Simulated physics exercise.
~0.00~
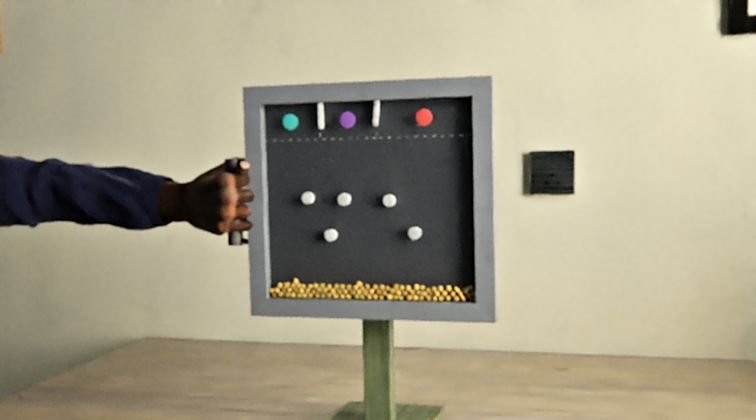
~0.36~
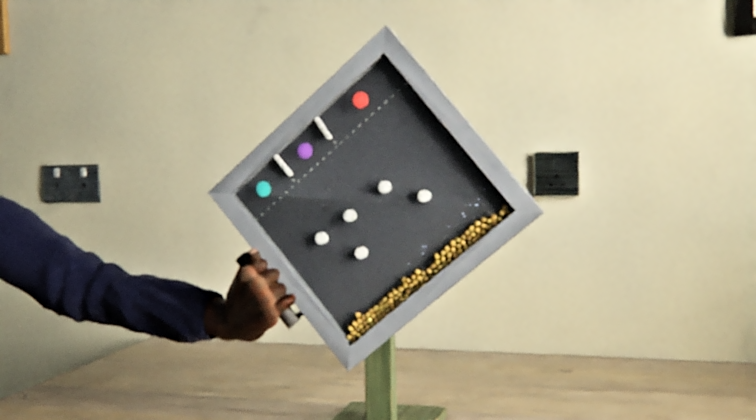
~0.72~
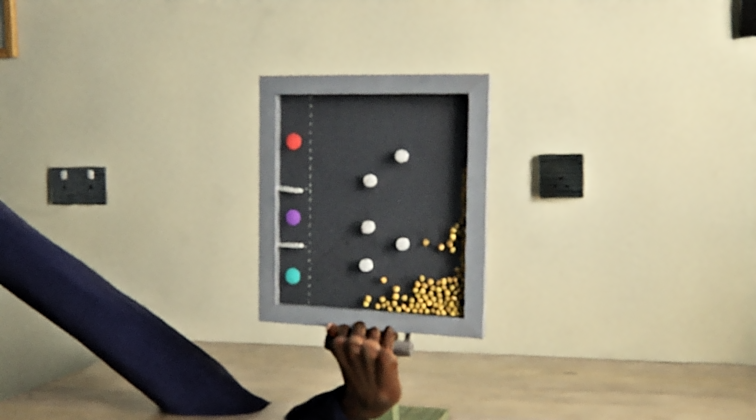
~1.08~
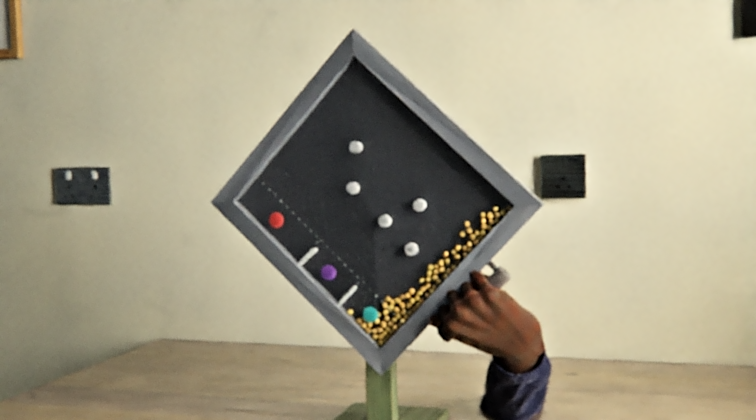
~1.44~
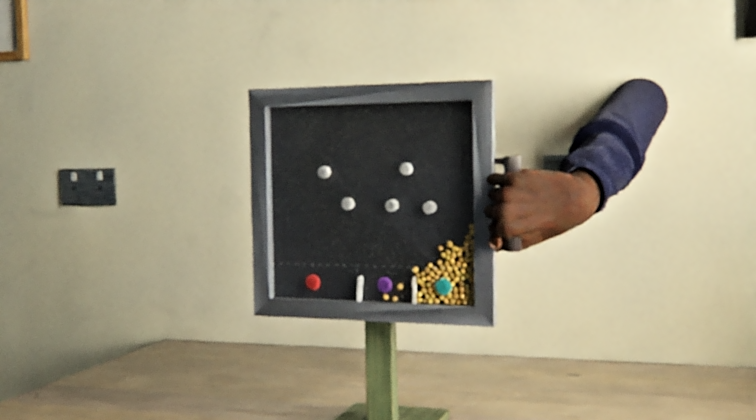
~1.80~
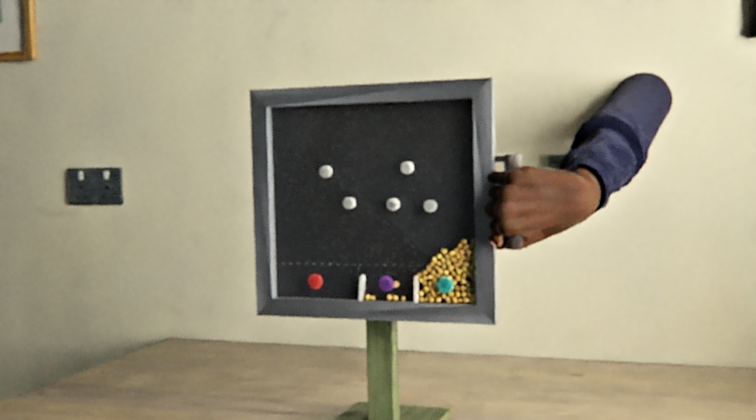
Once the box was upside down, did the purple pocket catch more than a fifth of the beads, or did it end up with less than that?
The purple pocket ended up with less than a fifth, just a few beads, and the red one stayed empty. Only the turquoise pocket held more than a fifth of them.
A square box of small yellowish beads was turned anticlockwise by a hand until it was upside down, and the beads slid into the lower right corner, heaping up over the turquoise pocket, with a few in purple and none in red.
